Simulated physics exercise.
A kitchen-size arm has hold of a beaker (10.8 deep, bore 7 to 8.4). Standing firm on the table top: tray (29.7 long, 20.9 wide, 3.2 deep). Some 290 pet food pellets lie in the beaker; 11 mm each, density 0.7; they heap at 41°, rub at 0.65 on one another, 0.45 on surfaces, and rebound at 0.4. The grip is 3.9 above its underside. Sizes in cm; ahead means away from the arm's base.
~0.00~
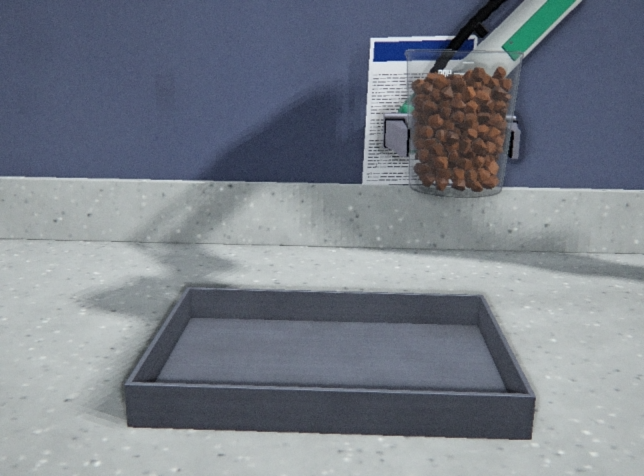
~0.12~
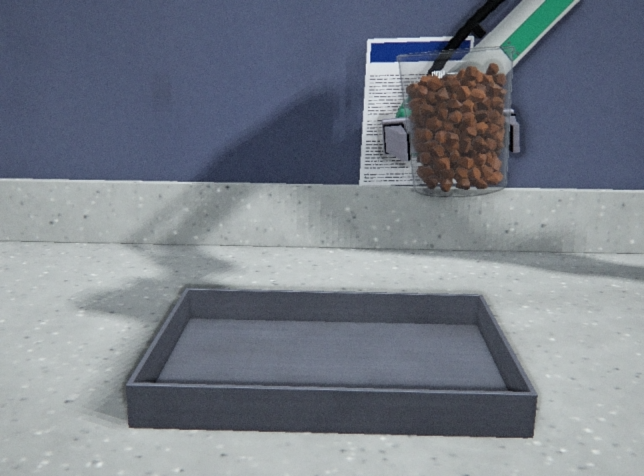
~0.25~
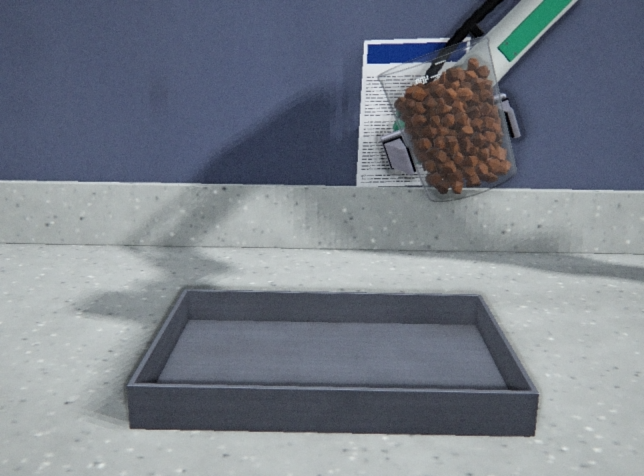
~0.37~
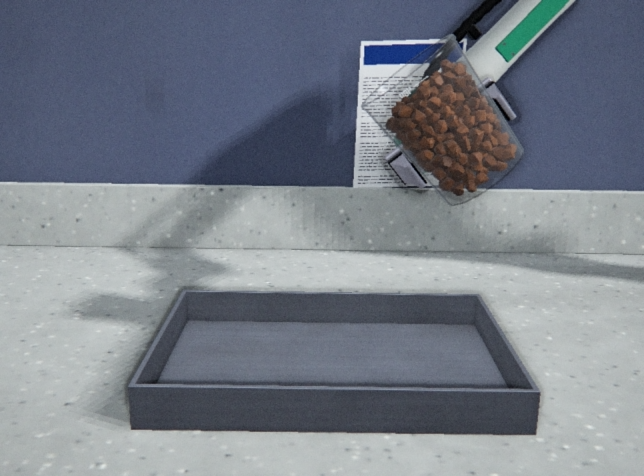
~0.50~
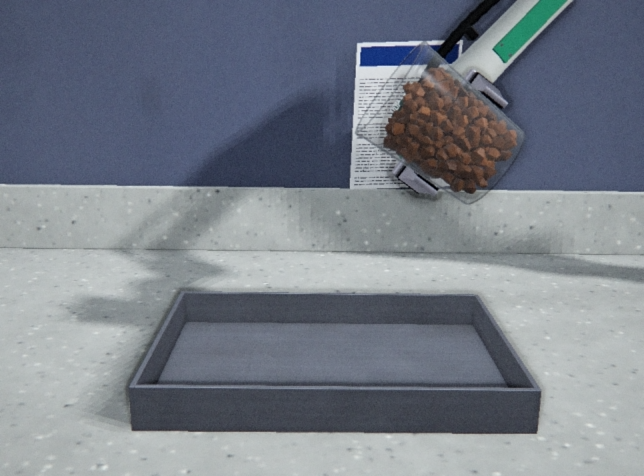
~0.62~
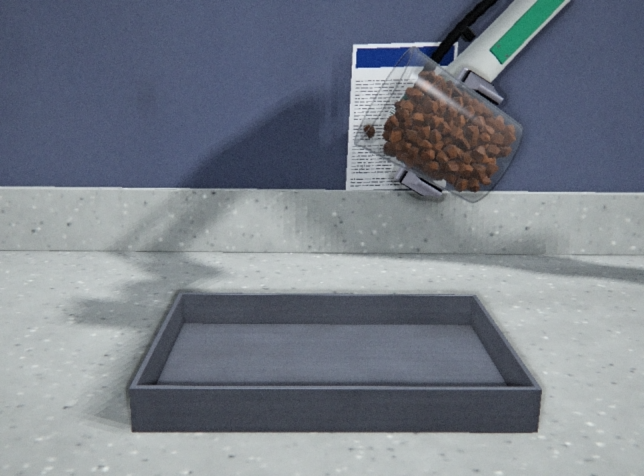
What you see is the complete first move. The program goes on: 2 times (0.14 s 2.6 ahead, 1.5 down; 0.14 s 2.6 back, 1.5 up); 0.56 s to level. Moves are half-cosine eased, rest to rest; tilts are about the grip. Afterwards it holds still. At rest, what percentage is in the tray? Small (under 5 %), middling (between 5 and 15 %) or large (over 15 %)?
Answer: Small; under 5 % of the pet food pellets finish in the tray.
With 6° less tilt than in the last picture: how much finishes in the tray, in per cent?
Some 0 per cent.
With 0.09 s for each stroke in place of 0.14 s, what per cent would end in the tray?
In that case some 5 per cent.
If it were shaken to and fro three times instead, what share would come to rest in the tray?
Then about 0 per cent.
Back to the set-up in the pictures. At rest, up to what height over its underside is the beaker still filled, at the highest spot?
About 11.0 cm.
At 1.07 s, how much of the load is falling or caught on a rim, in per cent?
Roughly 0 per cent.
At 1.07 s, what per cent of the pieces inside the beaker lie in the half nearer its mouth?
Some 45 per cent.
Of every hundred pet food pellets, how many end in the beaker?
Some 100 per cent.
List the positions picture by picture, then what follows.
In the first frame, the beaker middle at (459, 123), level; upper third of the load around (461, 94), from x 420 to 505, top at y 75; 294 in the beaker.
In the second frame, the beaker middle at (457, 123), tilted 6° forward; upper third of the load around (458, 94), from x 415 to 500, top at y 70.
In the third frame, the beaker middle at (453, 124), tilted 21° forward; upper third of the load around (452, 95), from x 400 to 505, top at y 65.
In the fourth frame, the beaker middle at (447, 126), tilted 39° forward; upper third of the load around (445, 102), from x 390 to 510, top at y 65.
In the fifth frame, the beaker middle at (443, 130), tilted 54° forward; upper third of the load around (438, 107), from x 390 to 510, top at y 75.
In the sixth frame, the beaker middle at (441, 131), tilted 60° forward; upper third of the load around (436, 109), from x 370 to 510, top at y 75; 294 in the beaker.
After 1.07 s, tilted 60° forward, highest piece 23 above the table; 291 in the beaker, 2 in the tray, 1 in flight or on a rim.
After 1.52 s, tilted 21° forward, highest piece 26 above the table; 291 in the beaker, 3 in the tray.
After 1.94 s, level, highest piece 28 above the table; 291 in the beaker, 3 in the tray.
After 2.99 s, level, highest piece 28 above the table; 291 in the beaker, 3 in the tray.
In the end, 291 in the beaker, 3 in the tray. That is 1 % in the tray.
